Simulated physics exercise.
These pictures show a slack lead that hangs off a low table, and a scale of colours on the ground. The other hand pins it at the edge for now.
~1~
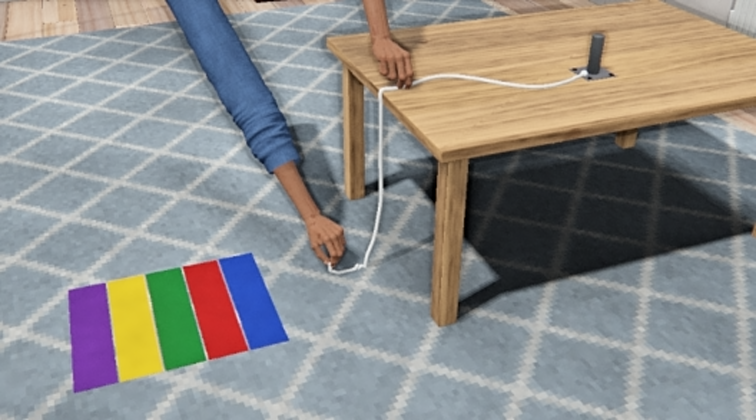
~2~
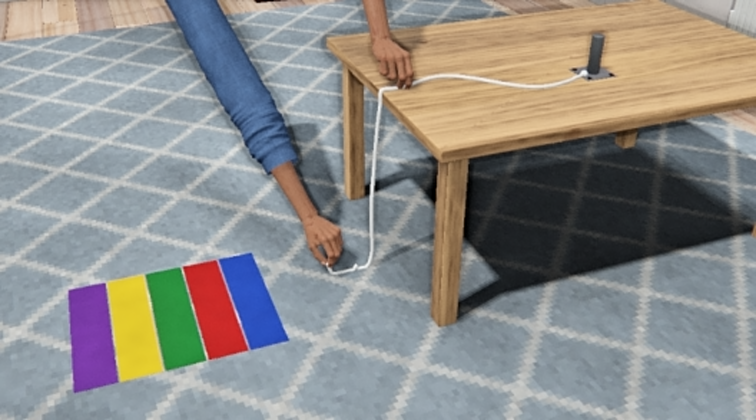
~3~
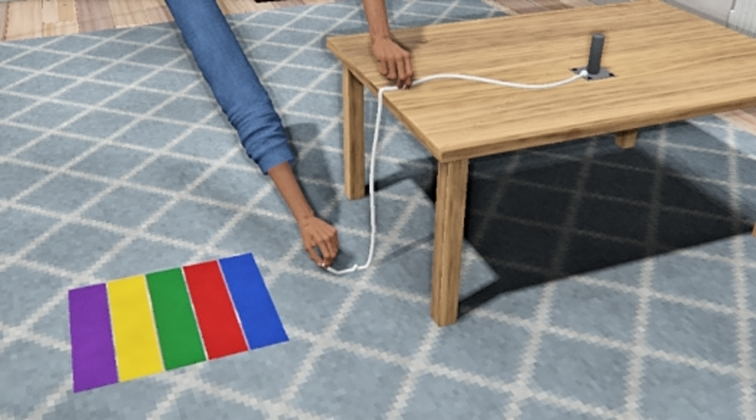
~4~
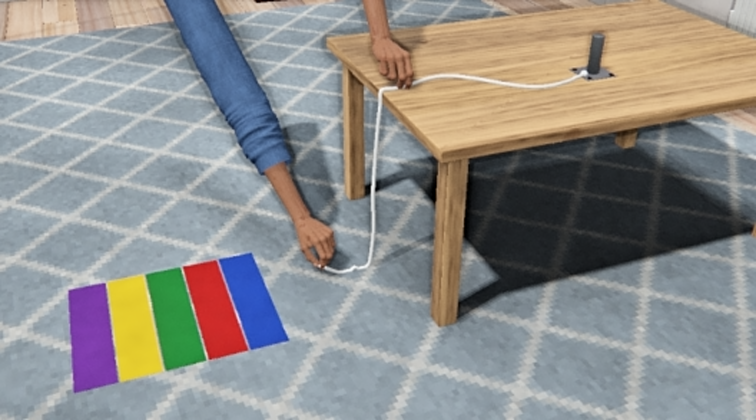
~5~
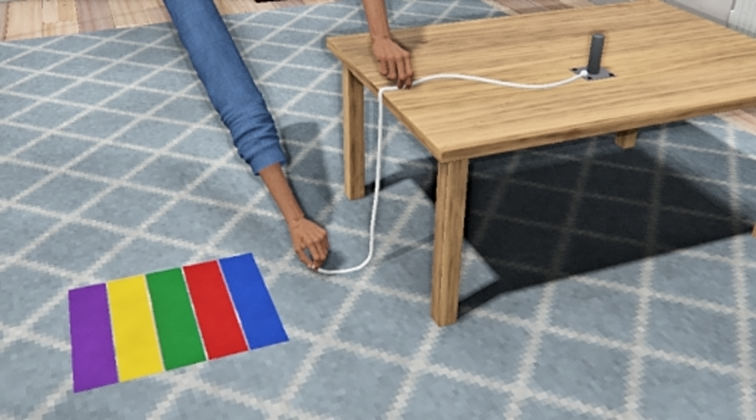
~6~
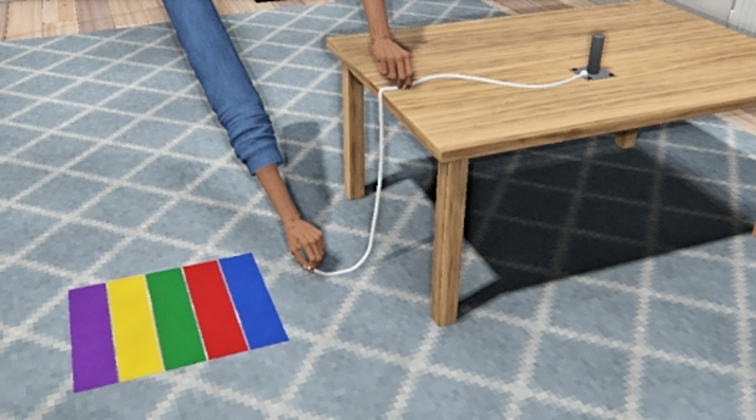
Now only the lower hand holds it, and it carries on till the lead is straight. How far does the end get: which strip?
The end stops over the green strip.
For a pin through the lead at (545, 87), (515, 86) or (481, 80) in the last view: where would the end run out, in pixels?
In that order: (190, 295), (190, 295) and (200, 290).
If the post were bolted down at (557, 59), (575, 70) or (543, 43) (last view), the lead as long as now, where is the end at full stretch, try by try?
The places are (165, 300), (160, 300) and (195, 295).
Soon after, end near (240, 283); over blue.
Then, end near (200, 291); over red.
At full stretch, end near (177, 296); over green. It gets as far as the green strip.
